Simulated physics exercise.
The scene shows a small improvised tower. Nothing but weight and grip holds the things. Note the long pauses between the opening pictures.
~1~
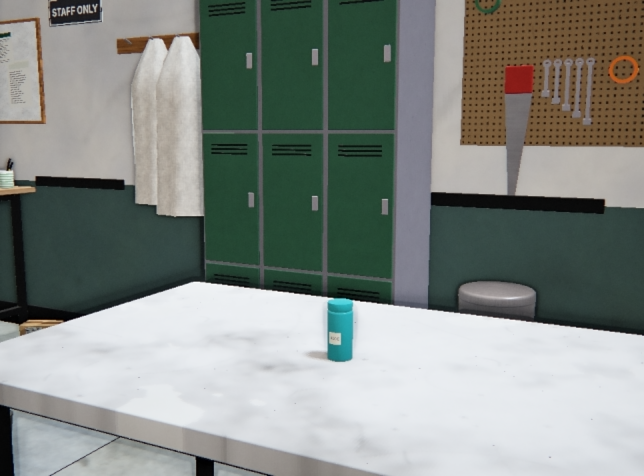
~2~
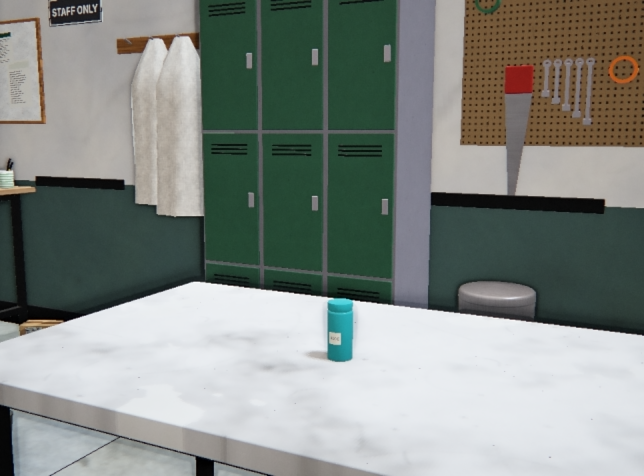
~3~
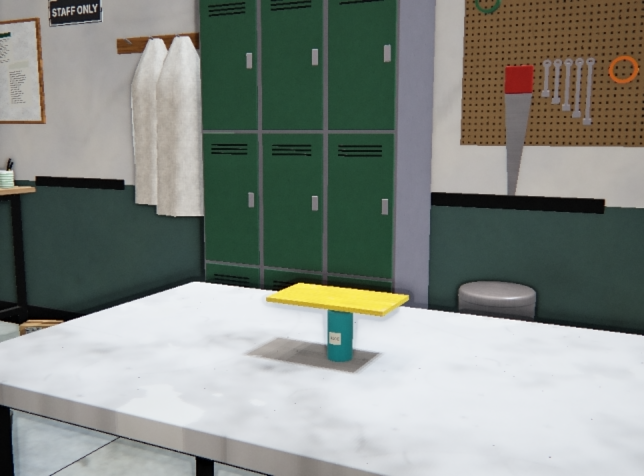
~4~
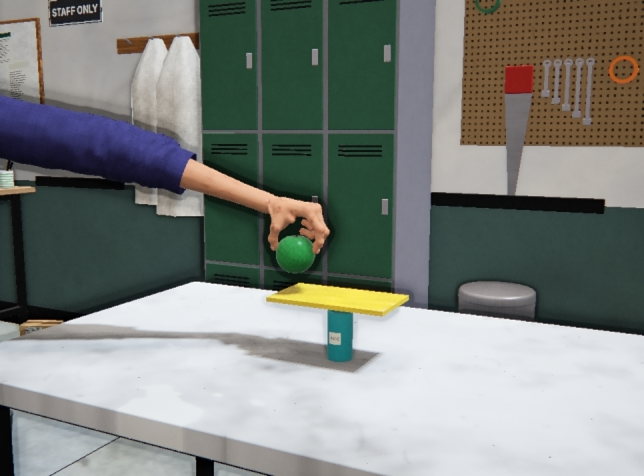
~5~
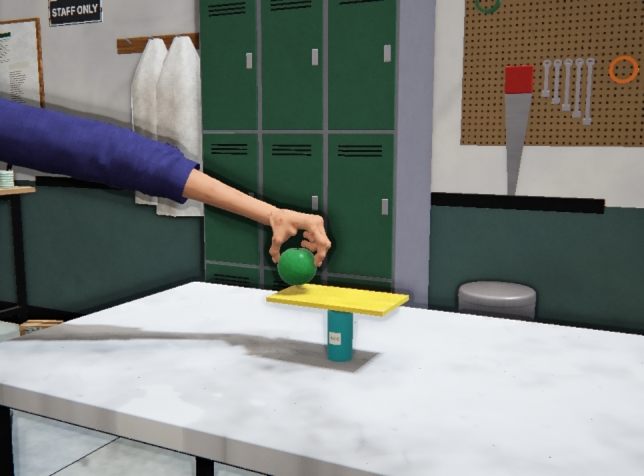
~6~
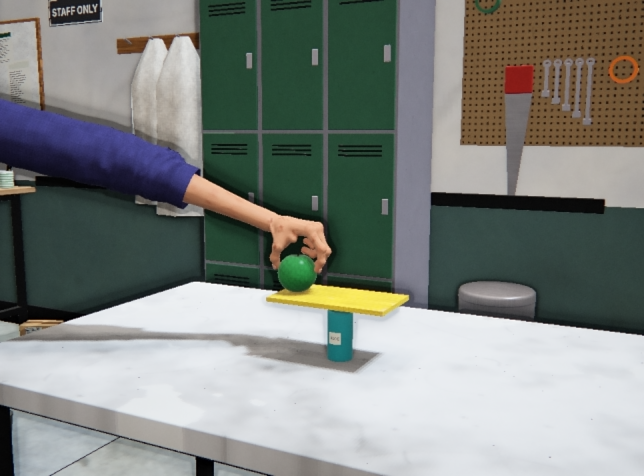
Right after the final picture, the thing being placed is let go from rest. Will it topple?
Yes.
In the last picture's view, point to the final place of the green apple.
Near (285, 333).
Then, 0.40 s after the last picture, green apple now fallen; yellow board tipped 72° from how it was.
Then, 1.30 s after the last picture, yellow board now fallen; turquoise shaker tipped 48° from how it was.
By the end, fallen, green apple, turquoise shaker and yellow board. Seen from the same camera at the end, green apple near (285, 332). The stack gives way.
